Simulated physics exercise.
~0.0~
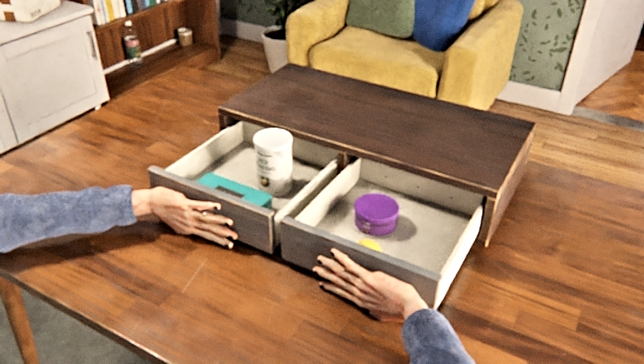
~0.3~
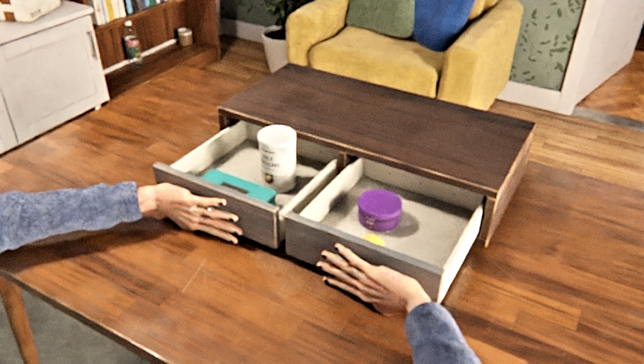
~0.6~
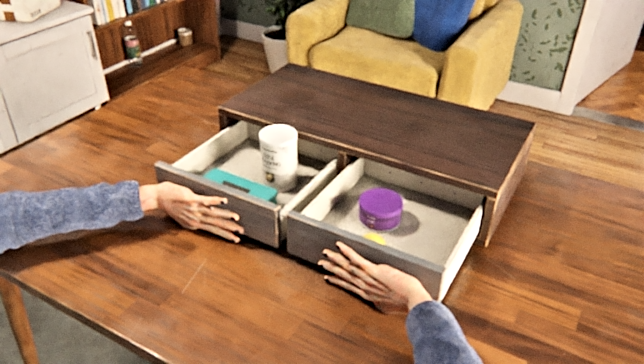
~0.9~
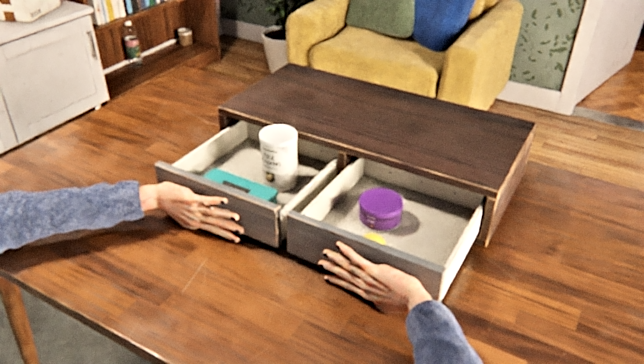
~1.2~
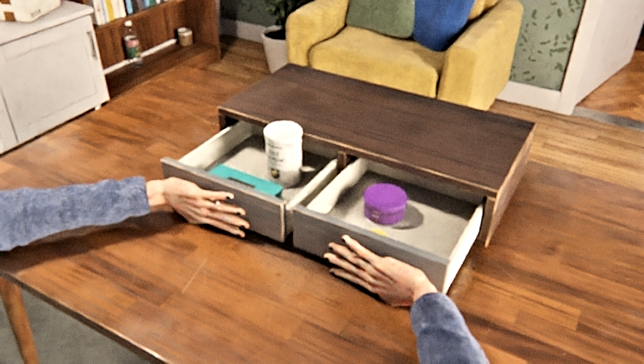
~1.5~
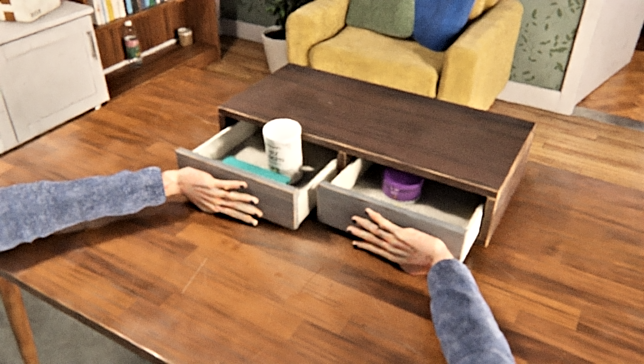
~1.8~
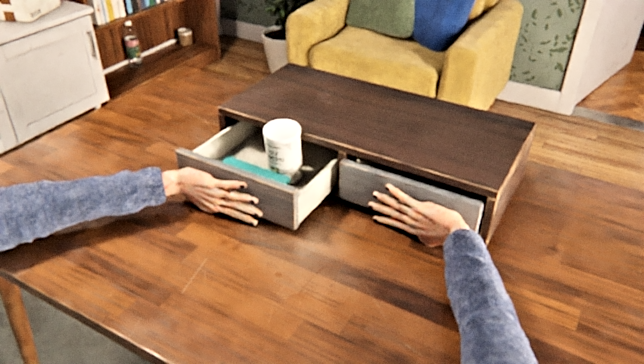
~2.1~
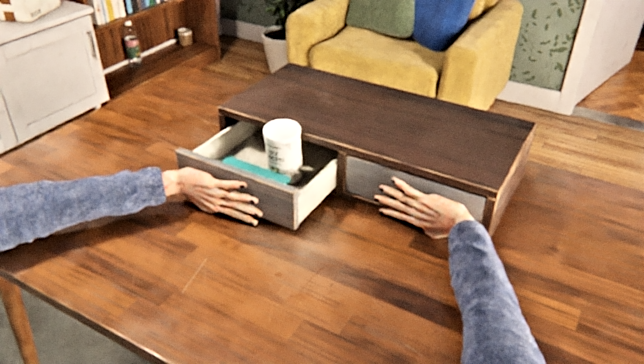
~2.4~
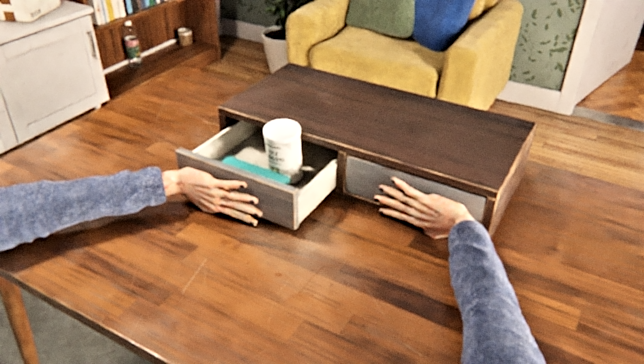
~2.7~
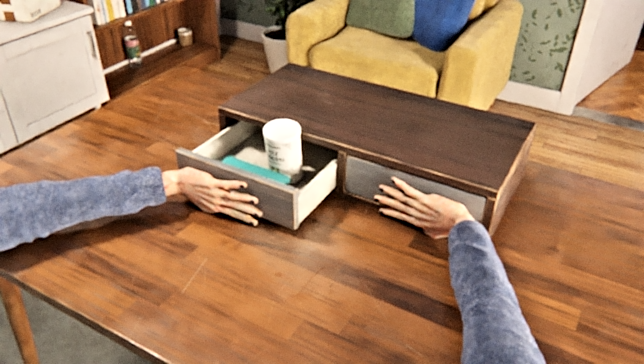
In this clip, two hands push a pair of open drawers in a dark wooden chest, the left holding a white tub and turquoise case, the right a purple pot. Both slide inward, then the left stops partway and stays open while the right closes fully.
